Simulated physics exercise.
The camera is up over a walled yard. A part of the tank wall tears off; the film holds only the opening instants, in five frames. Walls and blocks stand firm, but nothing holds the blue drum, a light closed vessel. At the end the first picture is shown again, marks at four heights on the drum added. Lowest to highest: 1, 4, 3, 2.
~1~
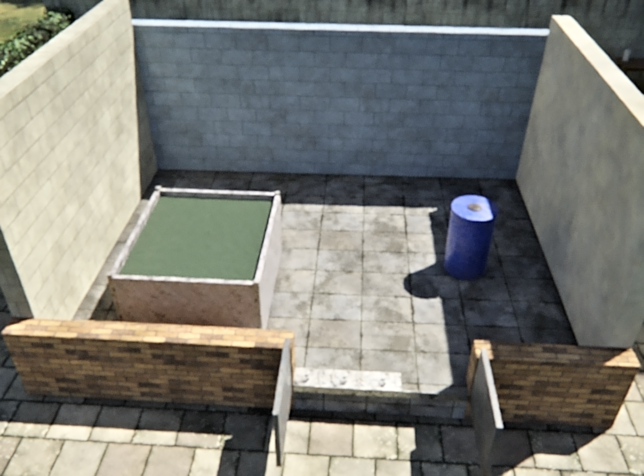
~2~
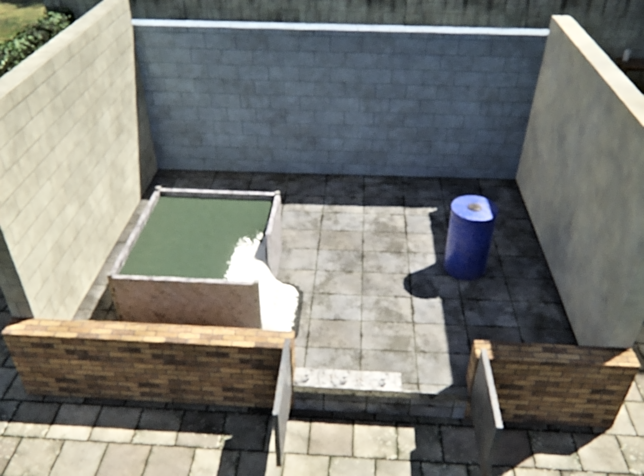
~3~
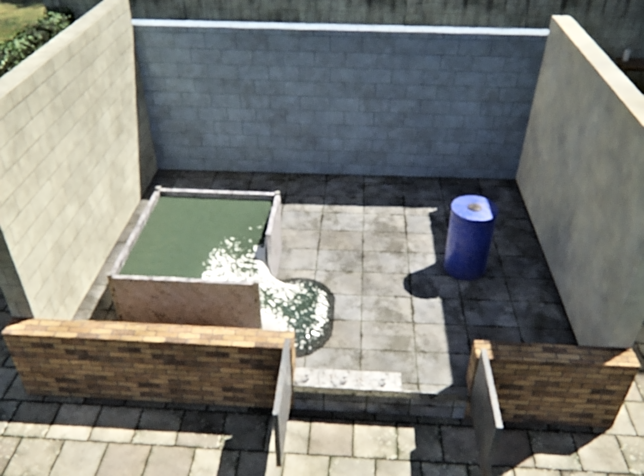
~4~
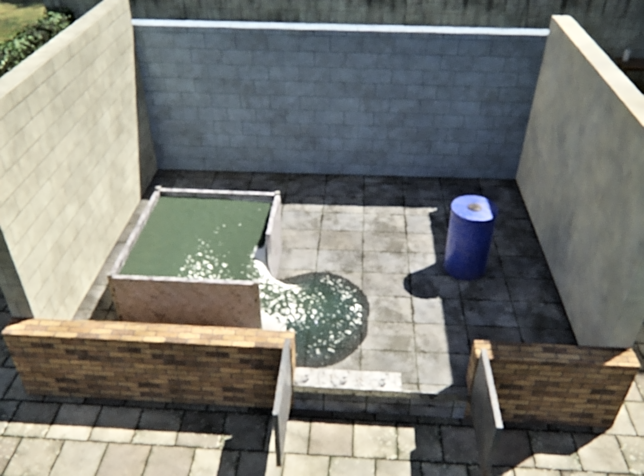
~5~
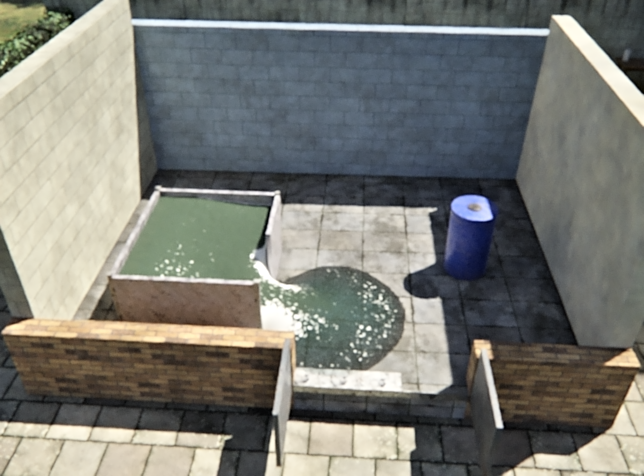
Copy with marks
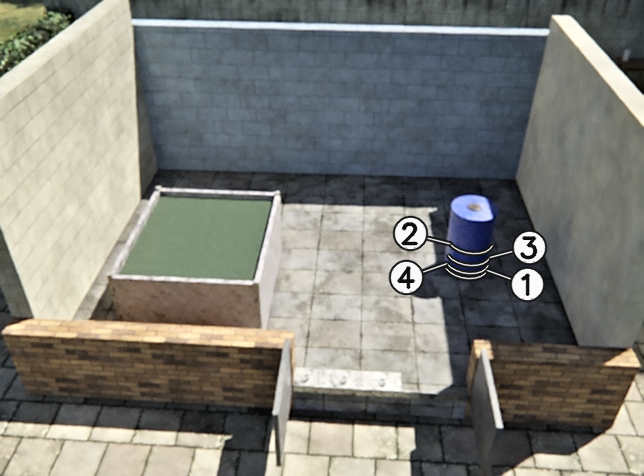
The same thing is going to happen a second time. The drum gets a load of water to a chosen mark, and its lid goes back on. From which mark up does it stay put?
Take 3.
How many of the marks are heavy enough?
Two of the four.
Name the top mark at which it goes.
4.
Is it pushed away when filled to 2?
No, that is safe.
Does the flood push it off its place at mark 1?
Yes, it does.
On the marked copy, 1 at (468, 278); 2 at (473, 253); 3 at (470, 265); 4 at (469, 273); from the bottom up 1, 4, 3, 2.
Choosing 1, it is pushed about 6 times its own width away.
Choosing 2, it does not move.
Choosing 3, it does not move.
Choosing 4, it is pushed about twice its own width away.
